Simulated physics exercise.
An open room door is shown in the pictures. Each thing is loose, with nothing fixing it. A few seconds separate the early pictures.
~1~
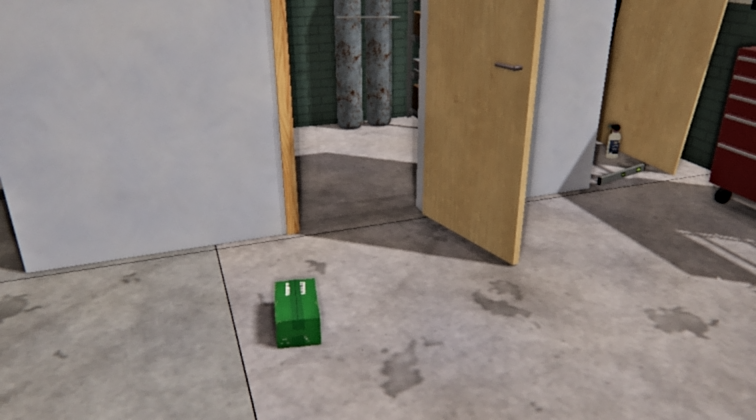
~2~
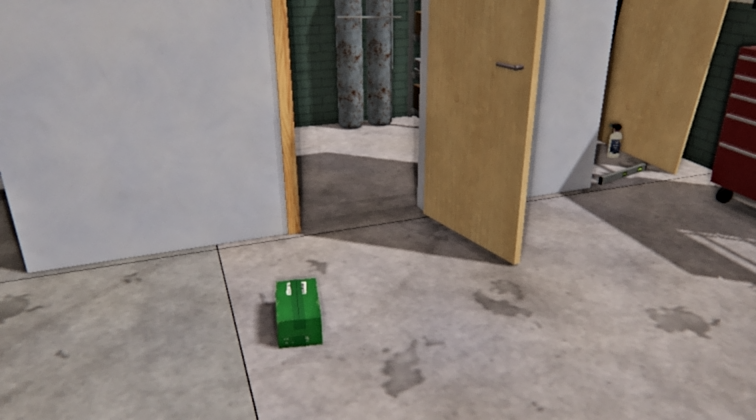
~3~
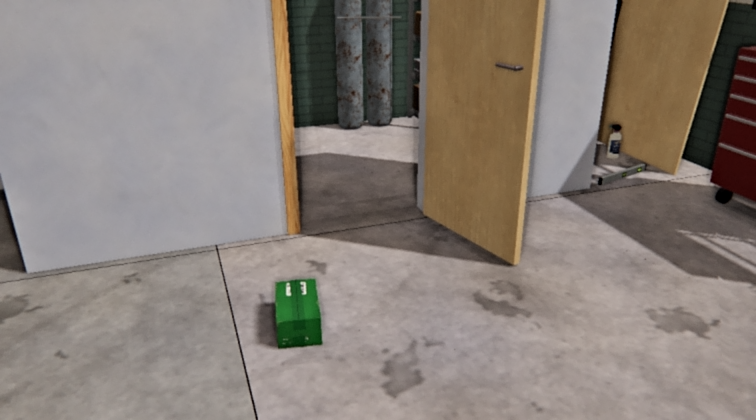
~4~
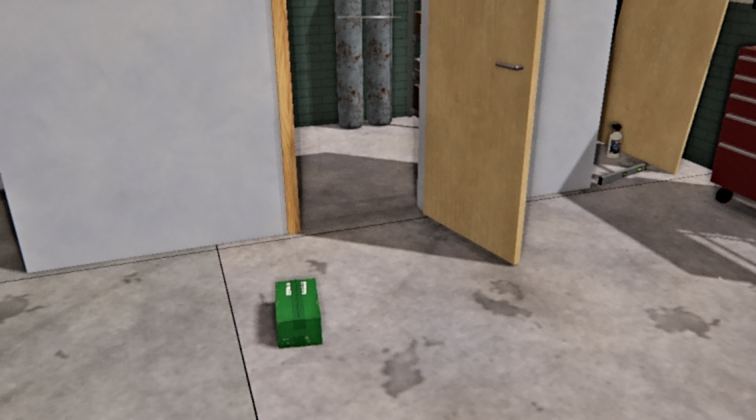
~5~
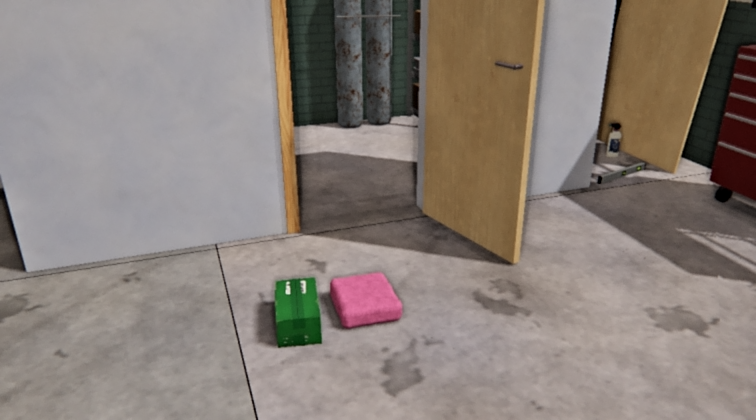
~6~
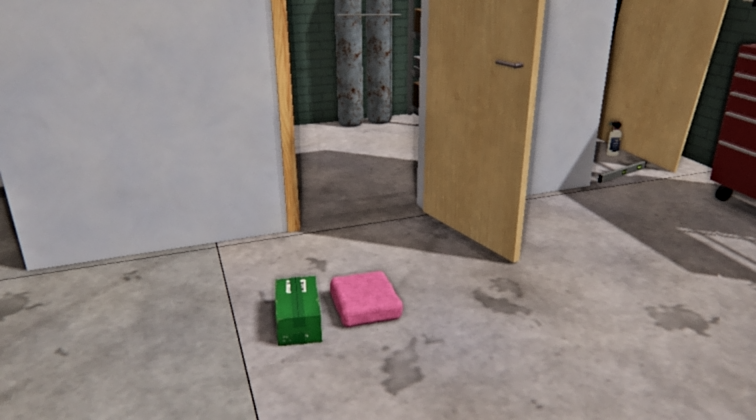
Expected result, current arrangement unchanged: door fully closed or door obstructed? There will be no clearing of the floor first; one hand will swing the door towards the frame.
The door finds its frame.
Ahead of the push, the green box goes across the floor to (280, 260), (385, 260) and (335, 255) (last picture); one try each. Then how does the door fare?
The door meets the jamb in the first try, is obstructed in the second and meets the jamb in the third.
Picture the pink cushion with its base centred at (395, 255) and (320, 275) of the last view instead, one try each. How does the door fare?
Held up partway; Swings all the way.
Then, 0.70 s on from there, door 70° open.
Then, 1.10 s on from there, door 32° open.
In the end, door 0° open; both unmoved. At the end, from the last picture's camera, pink cushion near (365, 297).
